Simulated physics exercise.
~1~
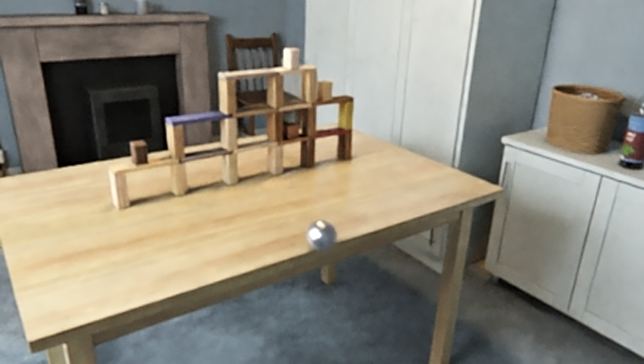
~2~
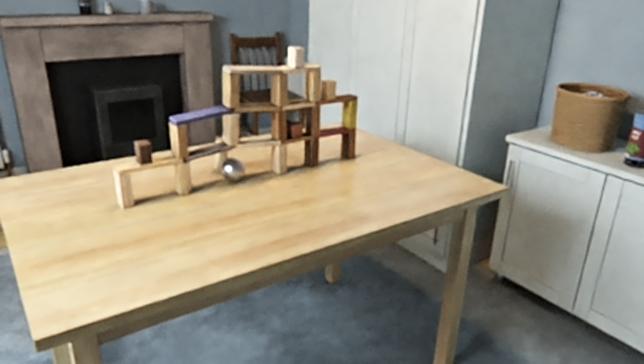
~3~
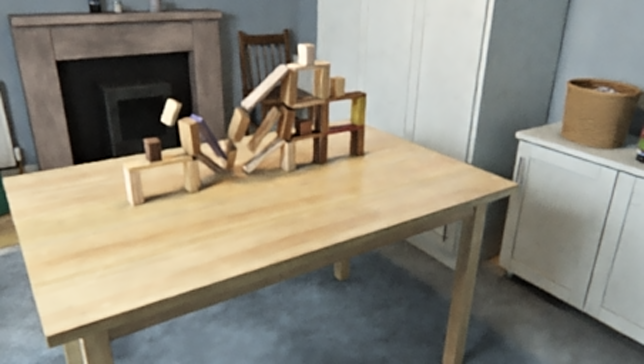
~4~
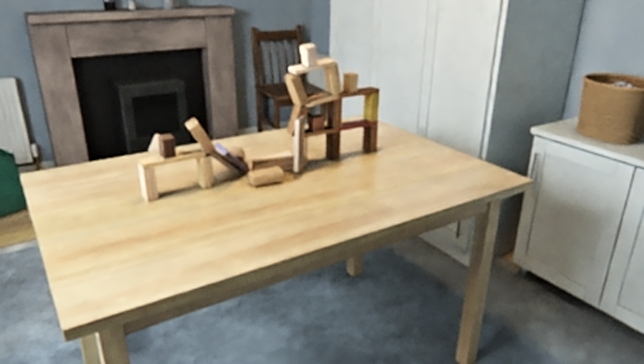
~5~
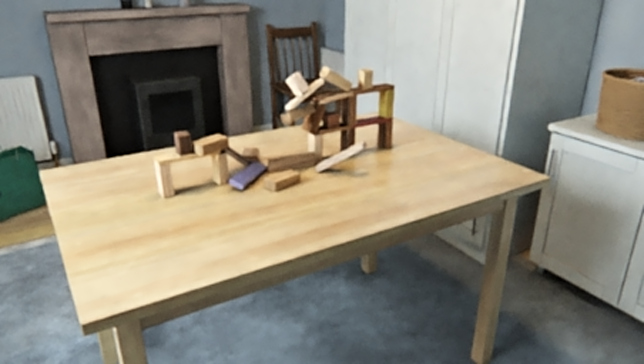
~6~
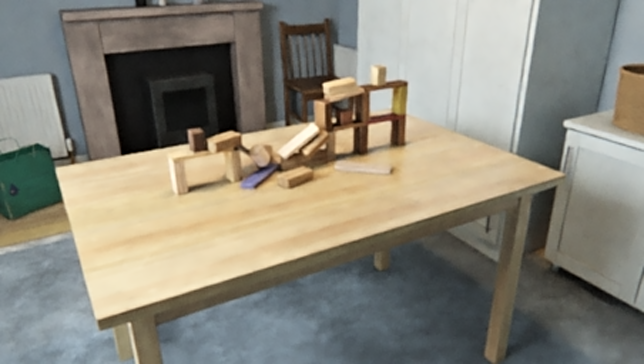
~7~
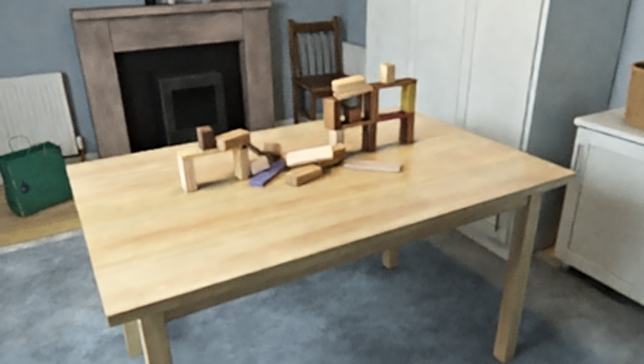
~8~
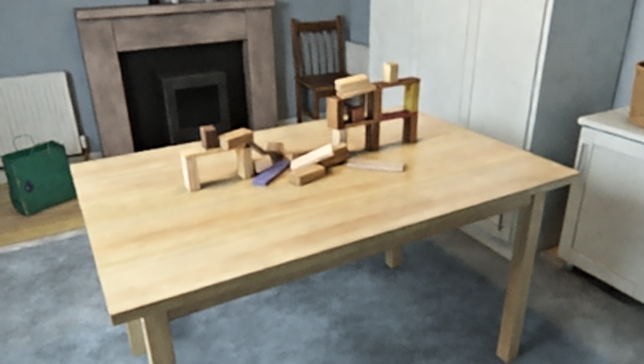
We see a steel ball roll across a wooden table into a tiered structure of loose wooden blocks, whose left and middle sections tilt and collapse, bringing down a blue plank, while the right section with the red plank and yellow post stays standing beside the scattered pieces.
